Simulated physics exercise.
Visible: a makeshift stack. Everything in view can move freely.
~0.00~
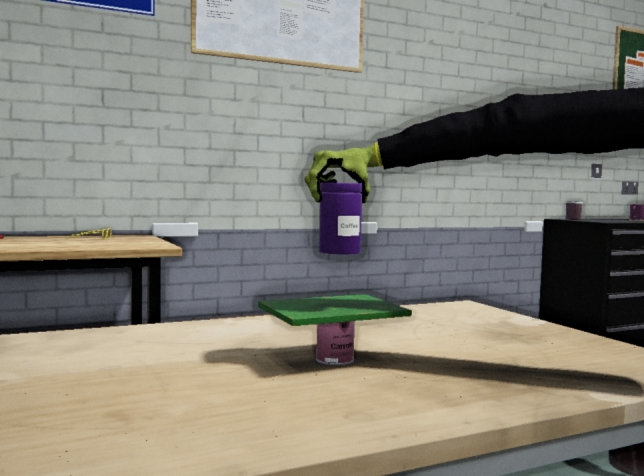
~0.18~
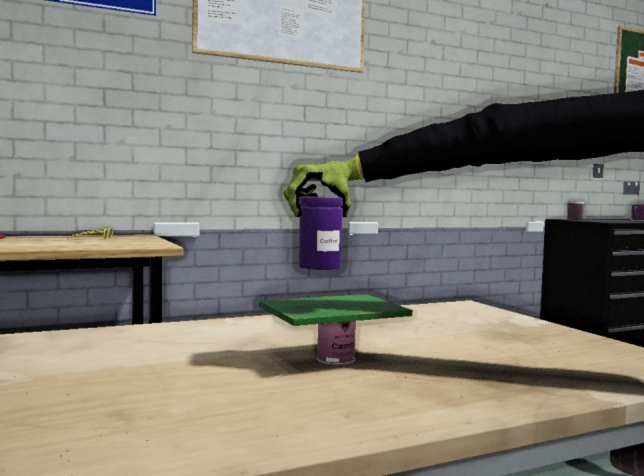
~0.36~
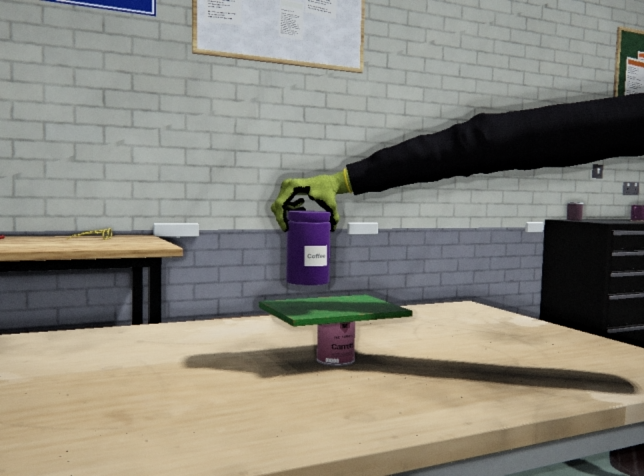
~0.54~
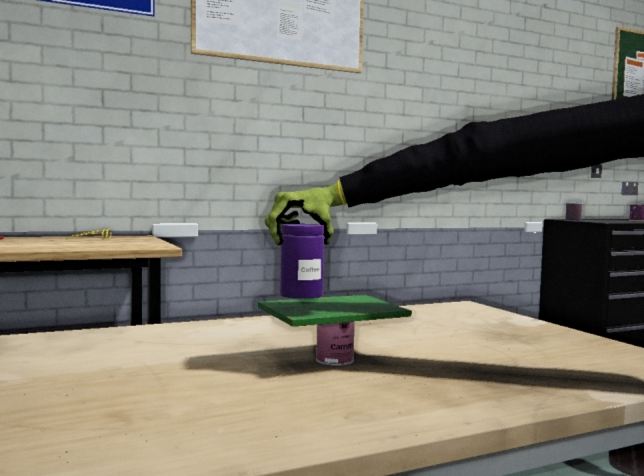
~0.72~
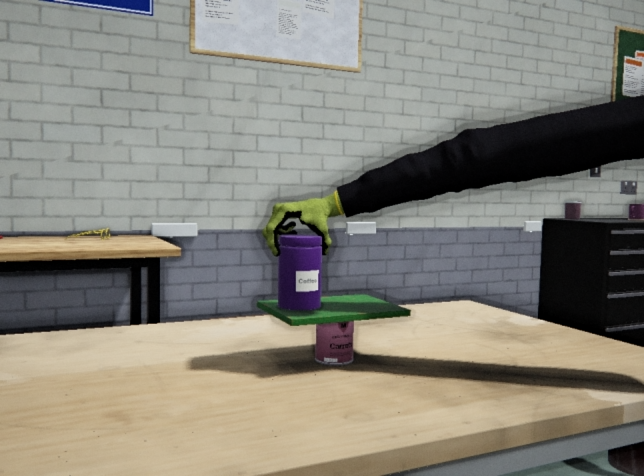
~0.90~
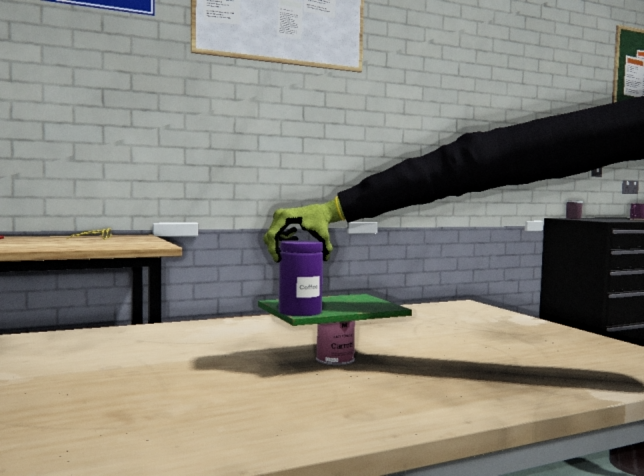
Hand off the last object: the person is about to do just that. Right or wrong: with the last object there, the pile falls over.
Right, it falls over.
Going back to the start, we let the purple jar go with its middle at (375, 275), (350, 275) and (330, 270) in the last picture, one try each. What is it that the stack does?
So, first go it comes down, second go it stays put, third go it stays put.
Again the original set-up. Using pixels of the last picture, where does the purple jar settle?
Near (233, 368).
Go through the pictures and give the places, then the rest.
In the first picture, on its way; purple jar (341, 218); pink tin (335, 336).
In the second picture, on its way; purple jar (320, 232); pink tin (337, 336).
In the third picture, on its way; purple jar (308, 247); pink tin (336, 336).
In the fourth picture, on its way; purple jar (302, 260); pink tin (335, 337).
In the fifth picture, on its way; purple jar (300, 271); pink tin (335, 336).
In the sixth picture, set down, still held; purple jar (301, 277); pink tin (336, 336).
After 1.30 s, purple jar now fallen; green board turned 66° from how it was put.
After 1.60 s, green board turned 61° from how it was put.
In the end (3.5 s), fallen, purple jar and green board; pink tin unmoved. At the end, from the last picture's camera, purple jar near (233, 368). The stack gives way.
